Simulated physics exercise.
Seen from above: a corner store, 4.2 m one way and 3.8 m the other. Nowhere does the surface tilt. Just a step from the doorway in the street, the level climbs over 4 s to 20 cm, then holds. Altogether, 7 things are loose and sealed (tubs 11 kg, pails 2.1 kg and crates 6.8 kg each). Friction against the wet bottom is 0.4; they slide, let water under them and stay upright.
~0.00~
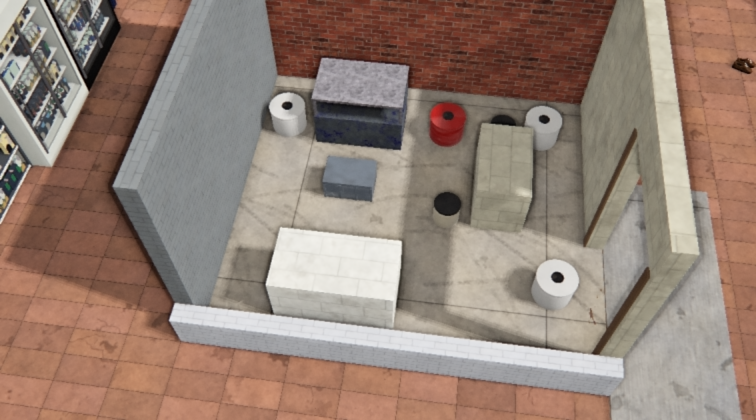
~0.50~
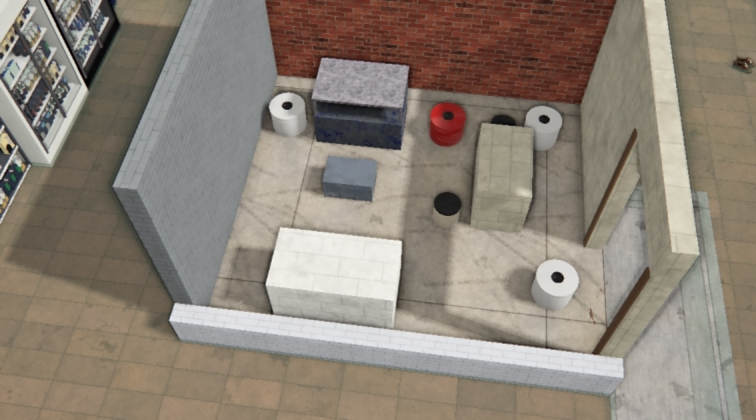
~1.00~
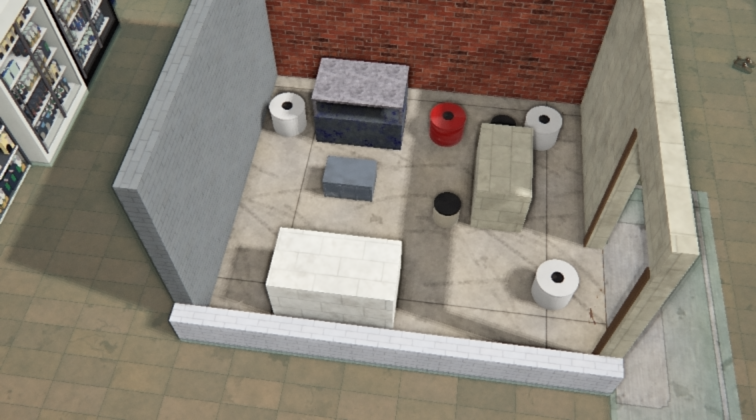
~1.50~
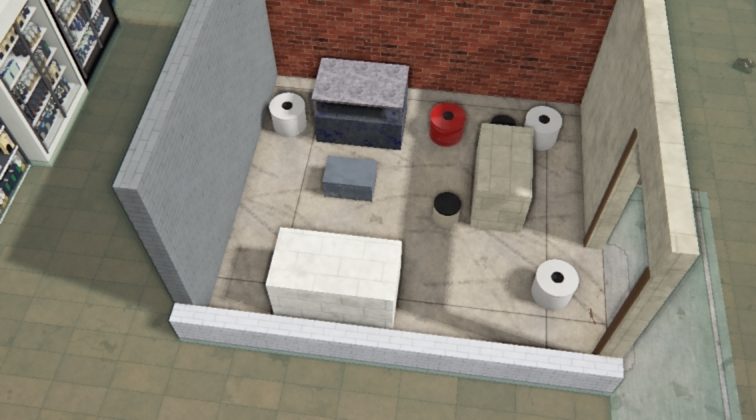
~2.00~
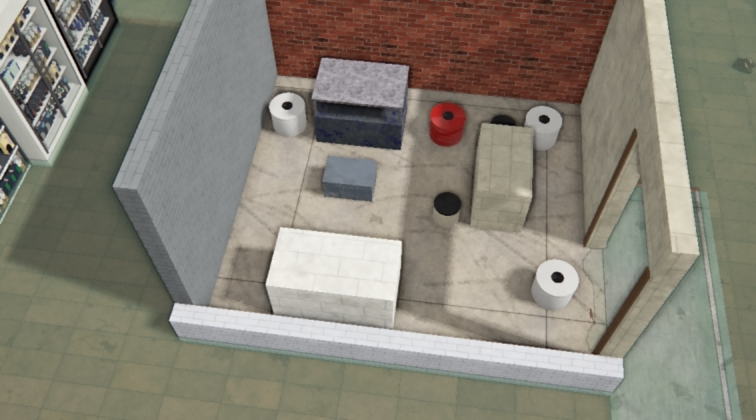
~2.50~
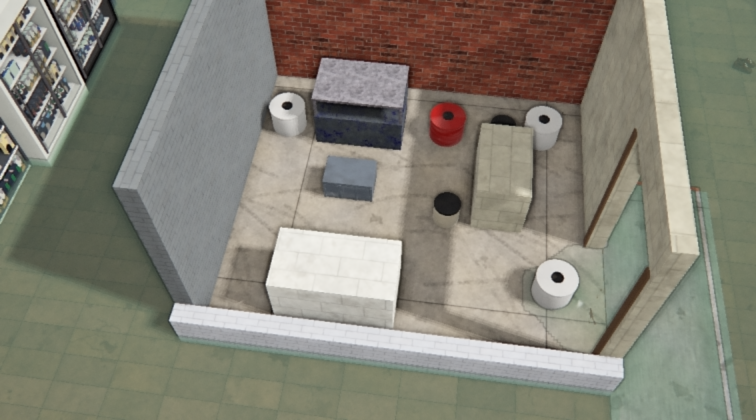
In a corner store seen from above, the reddish ground outside turned brown and then murky green as water spread over it and reached the doorway, while the tubs and crates inside stayed still.
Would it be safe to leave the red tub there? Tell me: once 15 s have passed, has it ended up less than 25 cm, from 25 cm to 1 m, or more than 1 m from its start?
It has gone more than 1 m.
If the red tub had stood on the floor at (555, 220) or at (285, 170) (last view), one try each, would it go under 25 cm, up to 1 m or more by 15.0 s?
The first time it wanders a bit, the second time it wanders a bit.
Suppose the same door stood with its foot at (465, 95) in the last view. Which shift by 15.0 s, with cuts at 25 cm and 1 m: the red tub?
In that case the red tub ends far away.
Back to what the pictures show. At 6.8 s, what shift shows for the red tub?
Displacement near 0 cm.
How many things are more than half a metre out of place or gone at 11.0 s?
Count: 5.
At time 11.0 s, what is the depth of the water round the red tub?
Depth: About 7 cm.
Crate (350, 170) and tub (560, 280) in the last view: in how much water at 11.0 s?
Close to 14 and 8 centimetres.
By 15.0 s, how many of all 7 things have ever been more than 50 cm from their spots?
It adds up to 7.
After 3.5 s the red tub is near (448, 116), 0.0 m from its start, aground; 0 afloat.
After 6.8 s the red tub is near (448, 116), 0.0 m from its start, aground; 0 afloat.
After 11.0 s the red tub is near (463, 106), 0.3 m from its start, afloat; 6 afloat.
After 15.0 s the red tub is near (572, 163), 1.6 m from its start, afloat; 7 afloat.
